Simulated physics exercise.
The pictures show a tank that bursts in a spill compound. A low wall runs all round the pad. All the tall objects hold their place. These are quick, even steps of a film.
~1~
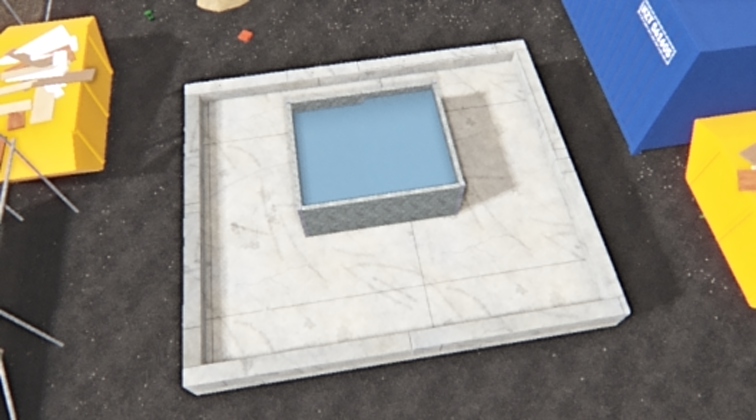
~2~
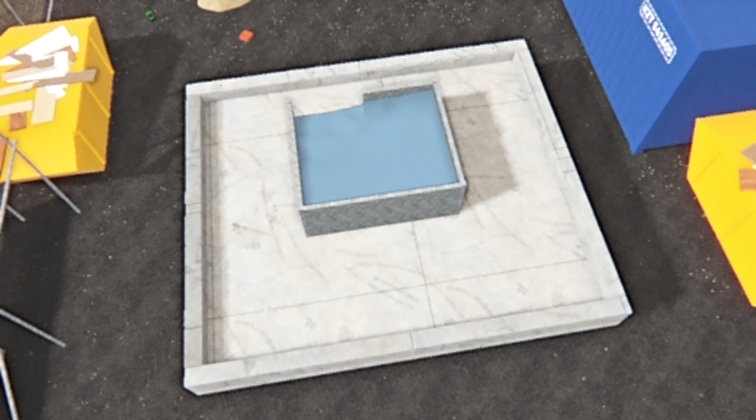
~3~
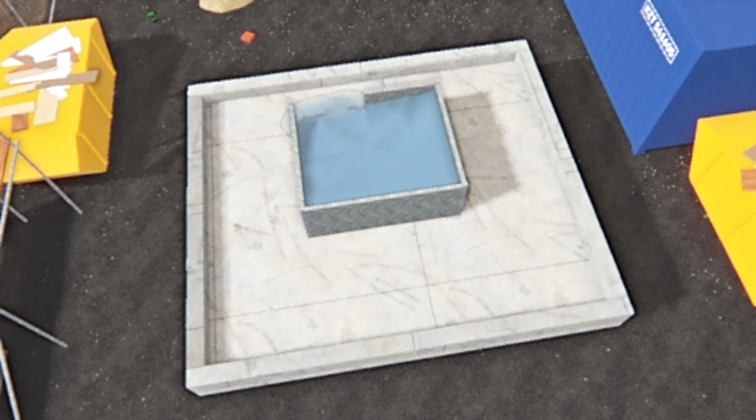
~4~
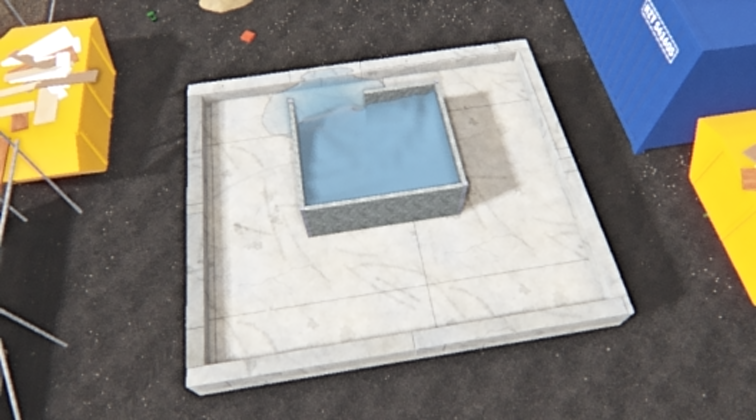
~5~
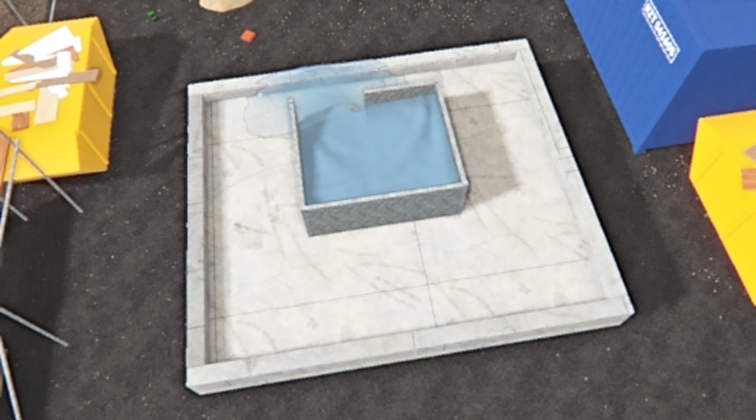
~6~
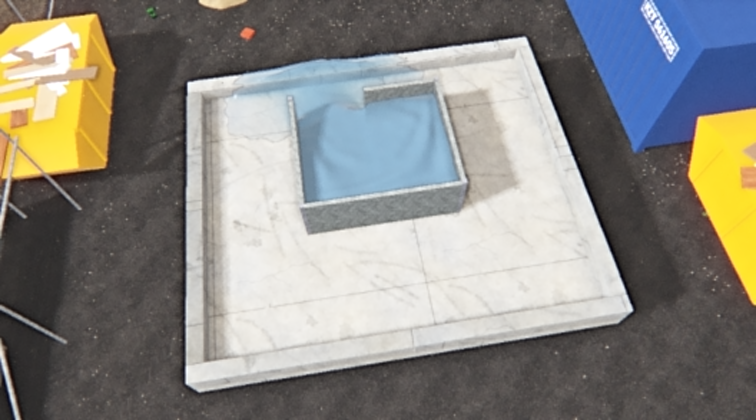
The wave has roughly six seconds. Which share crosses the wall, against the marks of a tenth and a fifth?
It loses above a fifth.
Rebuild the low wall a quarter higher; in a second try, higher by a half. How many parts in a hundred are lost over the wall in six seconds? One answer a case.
Roughly 12 per cent, then 8 per cent.
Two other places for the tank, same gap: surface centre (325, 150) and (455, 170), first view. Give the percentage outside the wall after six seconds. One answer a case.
Near 26 and 16 in a hundred.
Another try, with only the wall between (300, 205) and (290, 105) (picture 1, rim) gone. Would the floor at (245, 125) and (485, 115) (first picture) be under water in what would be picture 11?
In that order: Covered, no water.
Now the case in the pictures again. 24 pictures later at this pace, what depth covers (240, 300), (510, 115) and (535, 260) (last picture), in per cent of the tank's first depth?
In turn 4, 16 and 4 in a hundred.
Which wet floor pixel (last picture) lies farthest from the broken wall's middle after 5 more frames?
Close to (513, 62).
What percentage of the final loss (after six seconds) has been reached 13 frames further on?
Some 80 per cent.
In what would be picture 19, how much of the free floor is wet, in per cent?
Roughly 55 per cent.
A moment on, water covers 15 % of the floor; the low wall has let 3 % over.
Next, water covers 25 % of the floor; the low wall has let 7 % over.
Then, water covers 50 % of the floor; the low wall has let 19 % over.
Later, water covers 70 % of the floor; the low wall has let 23 % over.
In the end, water covers 85 % of the floor; the low wall has let 24 % over.
